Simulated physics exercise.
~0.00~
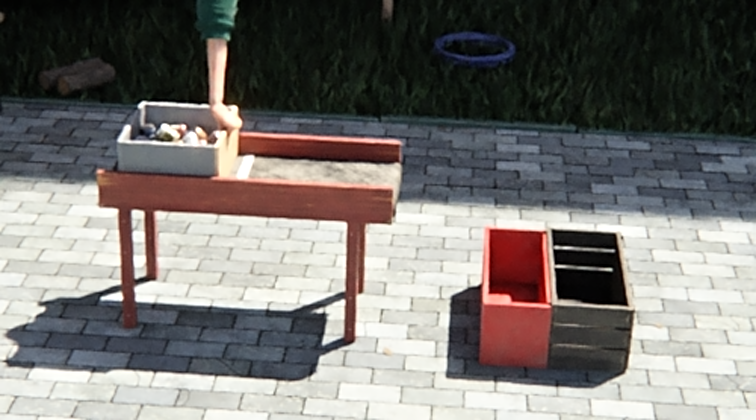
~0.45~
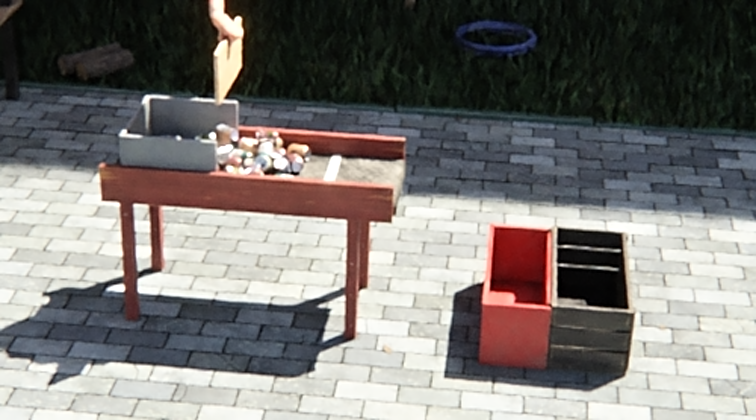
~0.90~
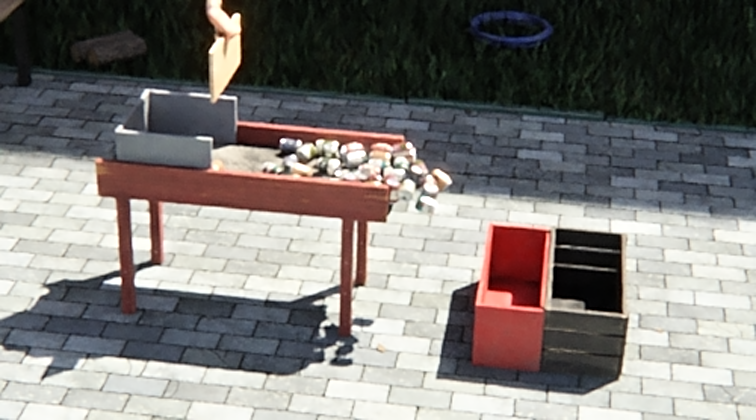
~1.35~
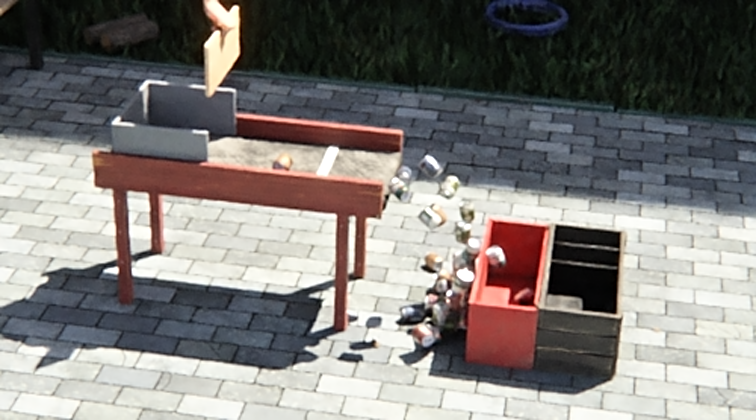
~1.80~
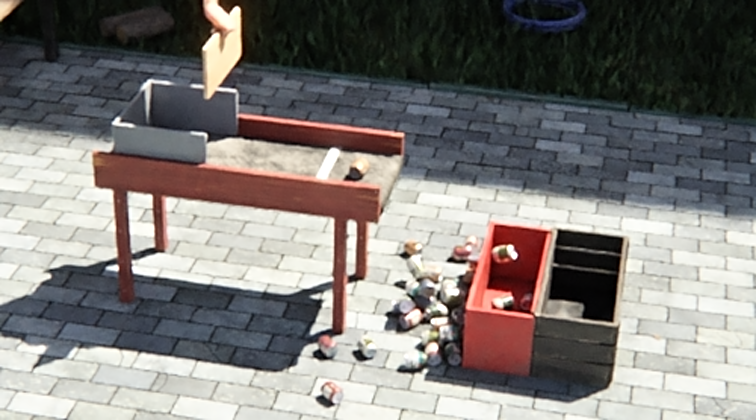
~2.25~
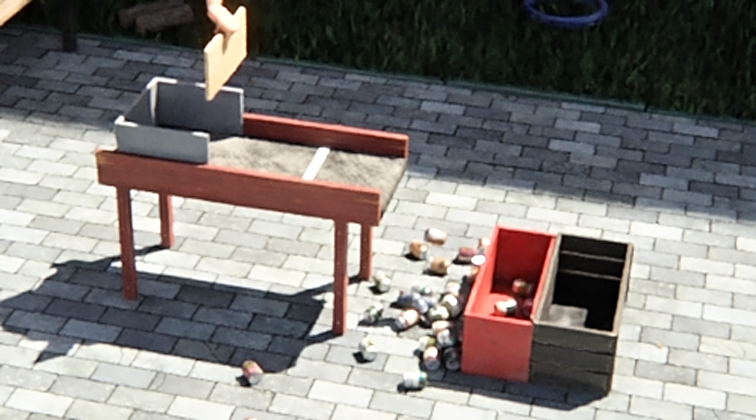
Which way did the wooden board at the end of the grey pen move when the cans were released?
The board moved upward, lifted by the hand holding it.
